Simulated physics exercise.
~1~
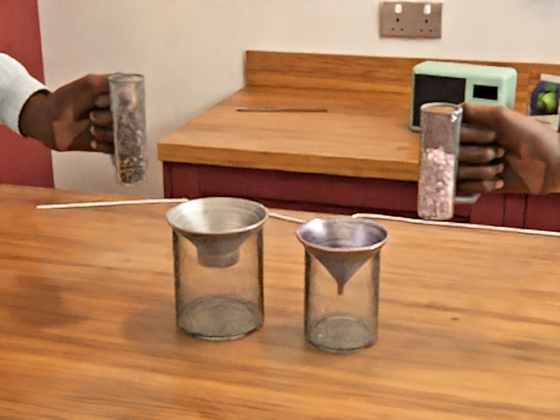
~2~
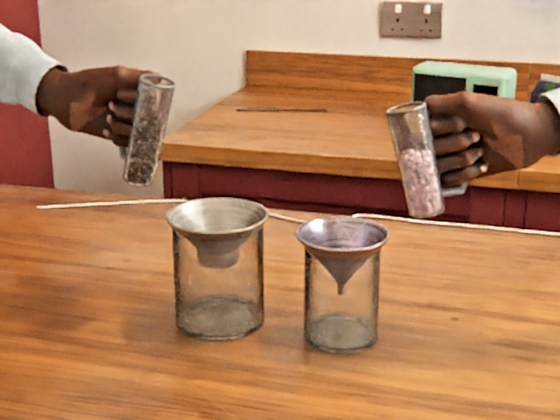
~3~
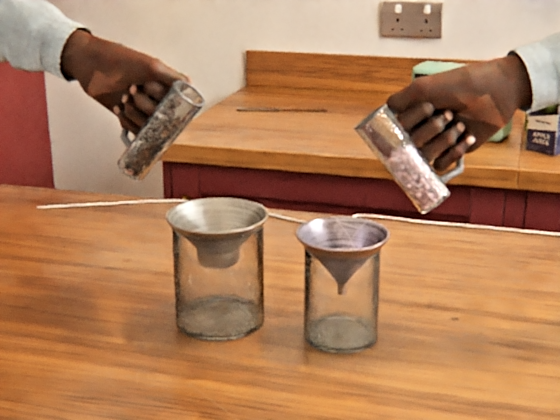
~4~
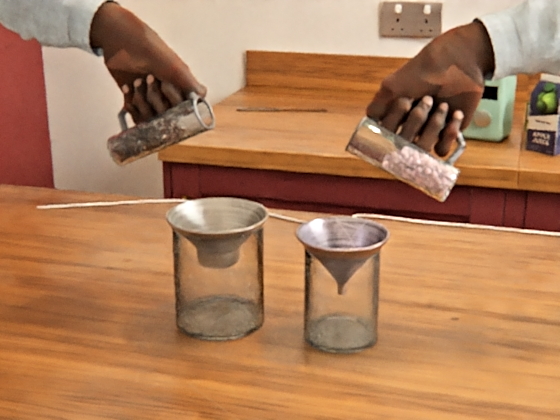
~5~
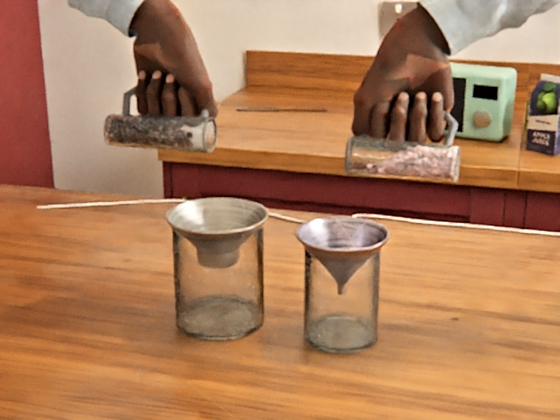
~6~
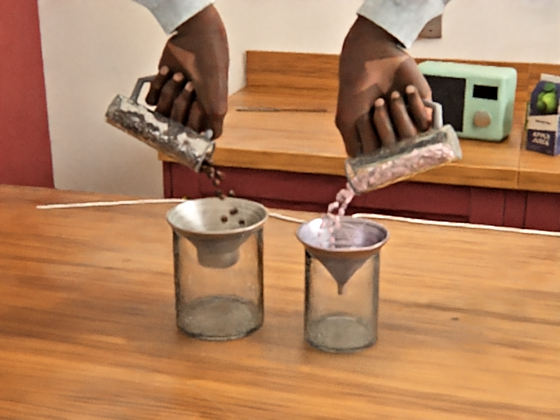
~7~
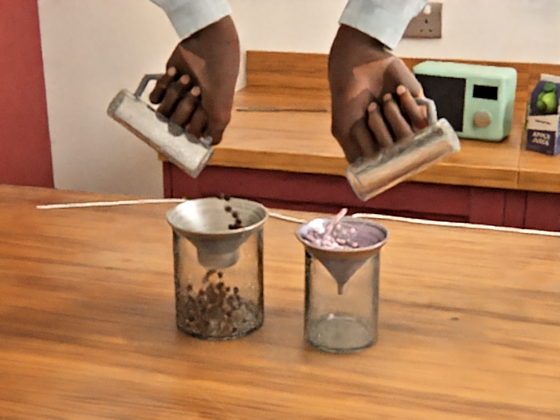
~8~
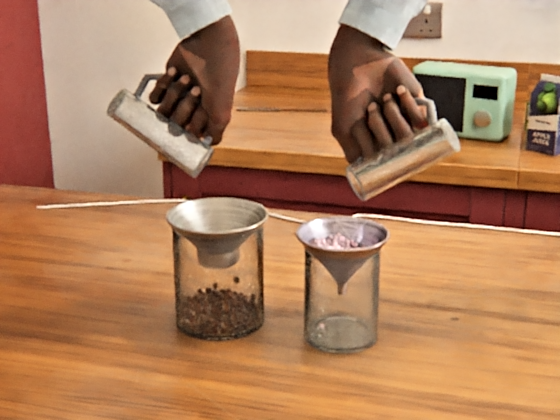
The clip opens on two glass jars standing on a wooden counter, each with a metal funnel in its mouth, while two hands hold up clear cups, dark bits in the left and pale pink pieces in the right. The hands move inward and tip the cups onto their sides, with nothing spilling yet. Tilting further, both cups begin to pour into the funnels. The dark bits drop through the left funnel and scatter into the jar, while the pink pieces gather in the right funnel. Finally, both cups are empty, the dark bits lie settled in the left jar, and nearly all the pink pieces remain stuck in the right funnel.
